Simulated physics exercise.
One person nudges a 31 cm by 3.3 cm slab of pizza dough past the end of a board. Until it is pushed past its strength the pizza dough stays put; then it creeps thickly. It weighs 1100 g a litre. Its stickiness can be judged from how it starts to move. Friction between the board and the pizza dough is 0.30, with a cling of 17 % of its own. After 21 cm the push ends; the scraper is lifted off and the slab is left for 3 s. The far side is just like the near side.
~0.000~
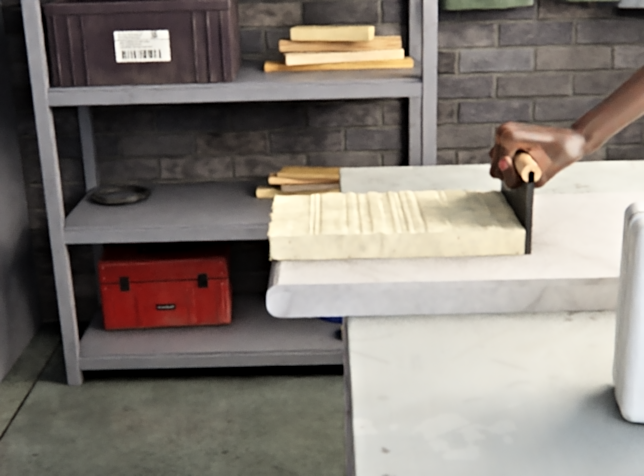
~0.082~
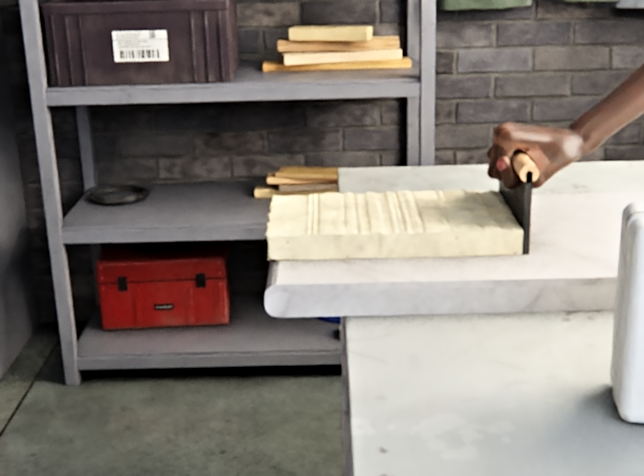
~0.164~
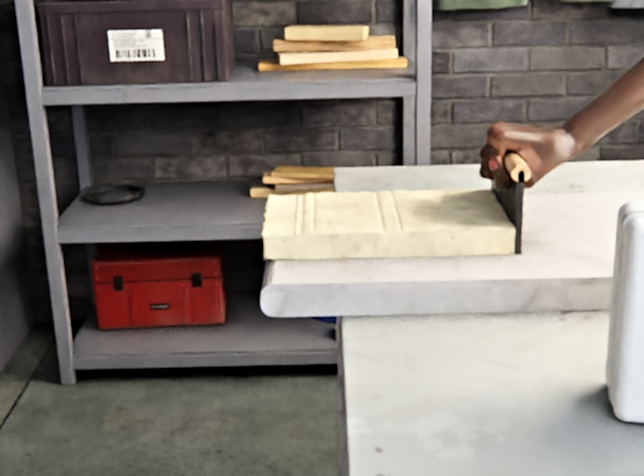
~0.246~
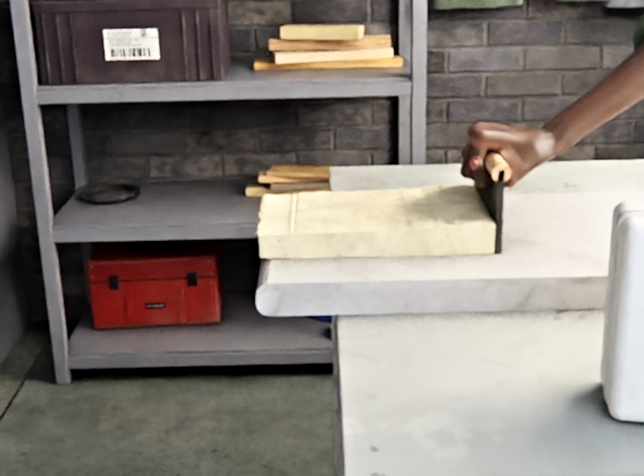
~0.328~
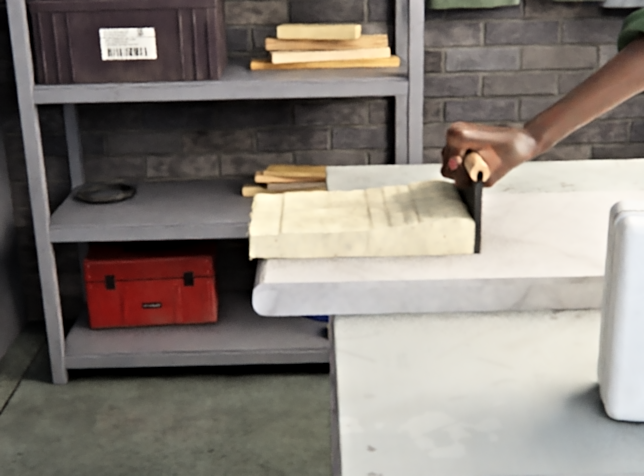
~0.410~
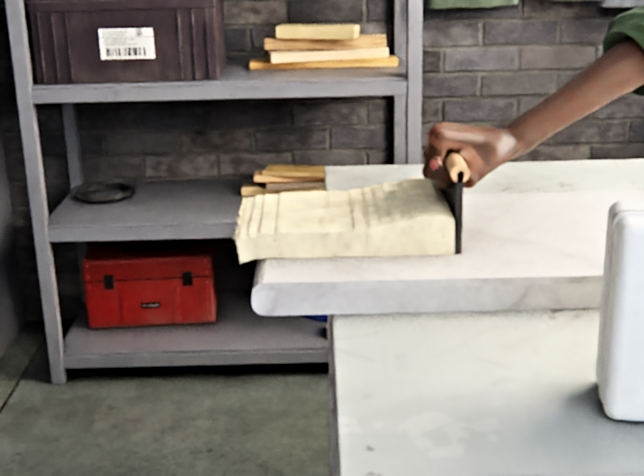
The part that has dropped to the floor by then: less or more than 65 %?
Outcome: South of 65 %.
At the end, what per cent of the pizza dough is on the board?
On the board, about 45 percent.
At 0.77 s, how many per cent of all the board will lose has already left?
About 70 %.
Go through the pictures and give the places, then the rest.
The first frame shows foot of the scraper at (525, 255), not yet moved; front end of the pizza dough at (269, 239).
The second frame shows foot of the scraper at (523, 255), not yet moved; front end of the pizza dough at (267, 239).
The third frame shows foot of the scraper at (515, 255), moved 5 mm; front end of the pizza dough at (263, 246).
The fourth frame shows foot of the scraper at (495, 254), moved 2.2 cm; front end of the pizza dough at (258, 245).
The fifth frame shows foot of the scraper at (474, 254), moved 4.4 cm; front end of the pizza dough at (249, 242), 3 % of it past the edge, in one piece.
The sixth frame shows foot of the scraper at (455, 254), moved 6.5 cm; front end of the pizza dough at (236, 245), 7 % of it past the edge, in one piece.
By 0.77 s, 63 % lies on the board and 0 % has fallen.
By 1.19 s, 44 % lies on the board and 48 % has fallen.
By 1.61 s, 44 % lies on the board and 48 % has fallen.
By 2.03 s, 44 % lies on the board and 48 % has fallen.
By 4.03 s, at the end, 44 % lies on the board and 48 % has fallen.
